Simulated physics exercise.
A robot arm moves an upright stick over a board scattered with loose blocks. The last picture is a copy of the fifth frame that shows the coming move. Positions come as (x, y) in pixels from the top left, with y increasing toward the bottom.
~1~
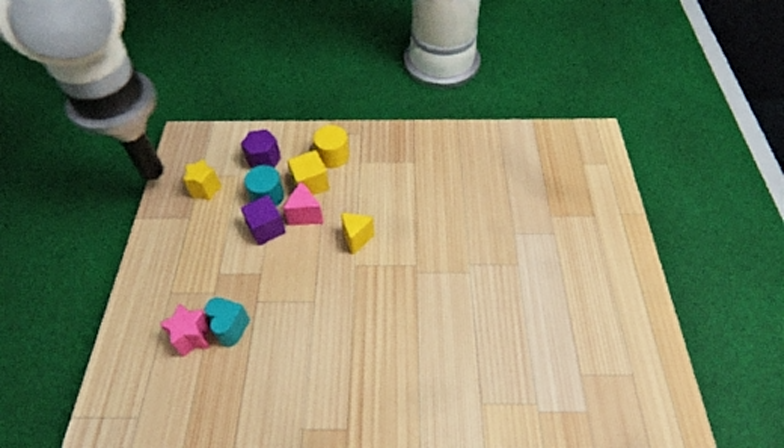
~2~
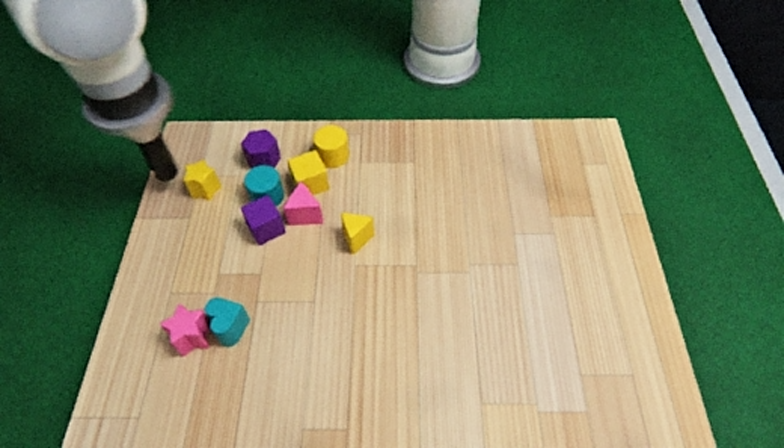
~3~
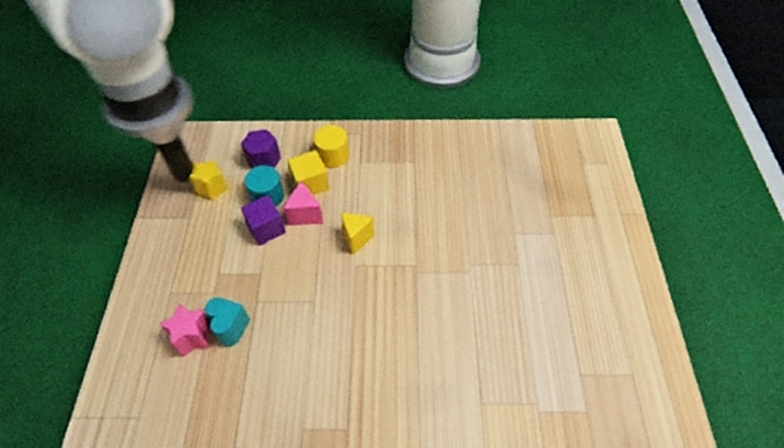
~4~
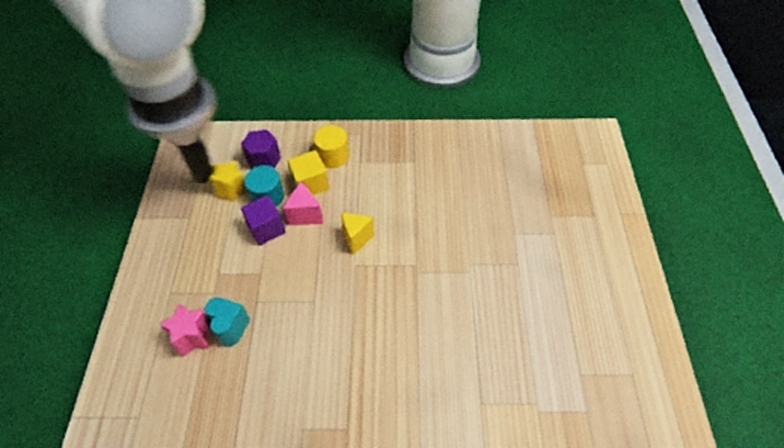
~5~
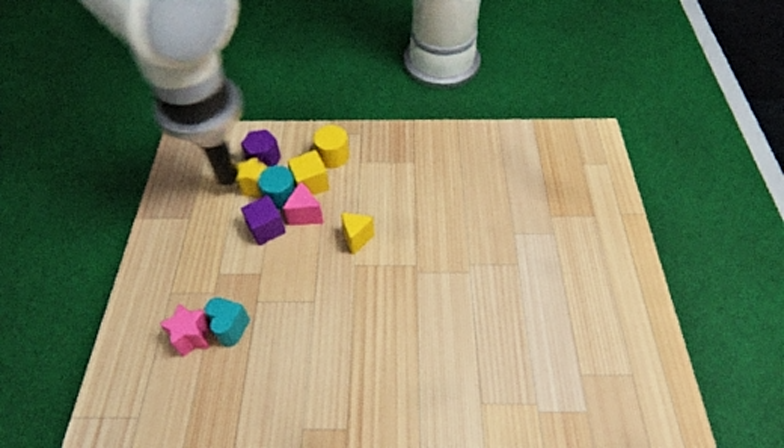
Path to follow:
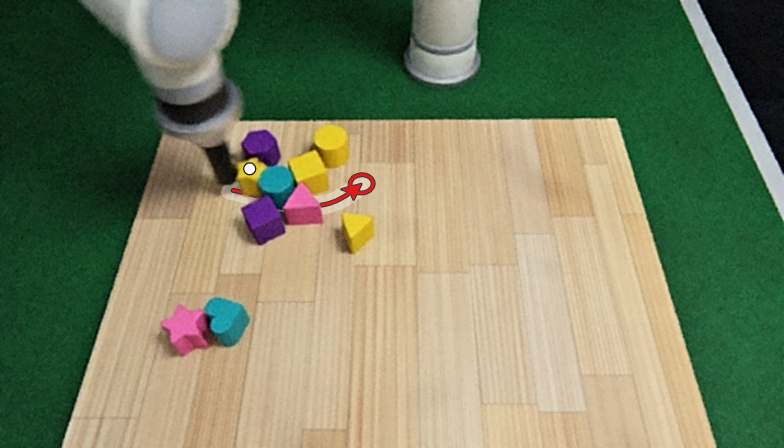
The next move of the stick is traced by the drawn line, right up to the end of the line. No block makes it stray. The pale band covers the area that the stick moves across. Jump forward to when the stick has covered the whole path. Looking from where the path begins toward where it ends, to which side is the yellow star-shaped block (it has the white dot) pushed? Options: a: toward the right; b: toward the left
The answer is a.
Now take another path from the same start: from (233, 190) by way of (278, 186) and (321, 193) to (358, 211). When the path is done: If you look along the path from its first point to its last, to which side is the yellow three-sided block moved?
It's going to go right.
Path on the board, from (233, 190) by way of (276, 200) and (322, 205) to (362, 184); the dot is on the yellow star-shaped block.
What follows on the original path. One third of the way, stick at (272, 186); yellow star-shaped block at (295, 178); turquoise round block at (320, 189); pink three-sided block at (325, 213), turned 60° clockwise; yellow square block at (327, 162), turned 50° anticlockwise.
Two thirds of the way, stick at (320, 191); yellow star-shaped block at (343, 183); turquoise round block at (370, 193); pink three-sided block at (327, 215), turned 70° clockwise; yellow square block at (350, 157), turned 120° anticlockwise.
At the end, stick at (360, 170); yellow star-shaped block at (384, 171), turned 40° clockwise; turquoise round block at (397, 192); pink three-sided block at (327, 215), turned 70° clockwise; yellow square block at (366, 144), turned 155° anticlockwise.
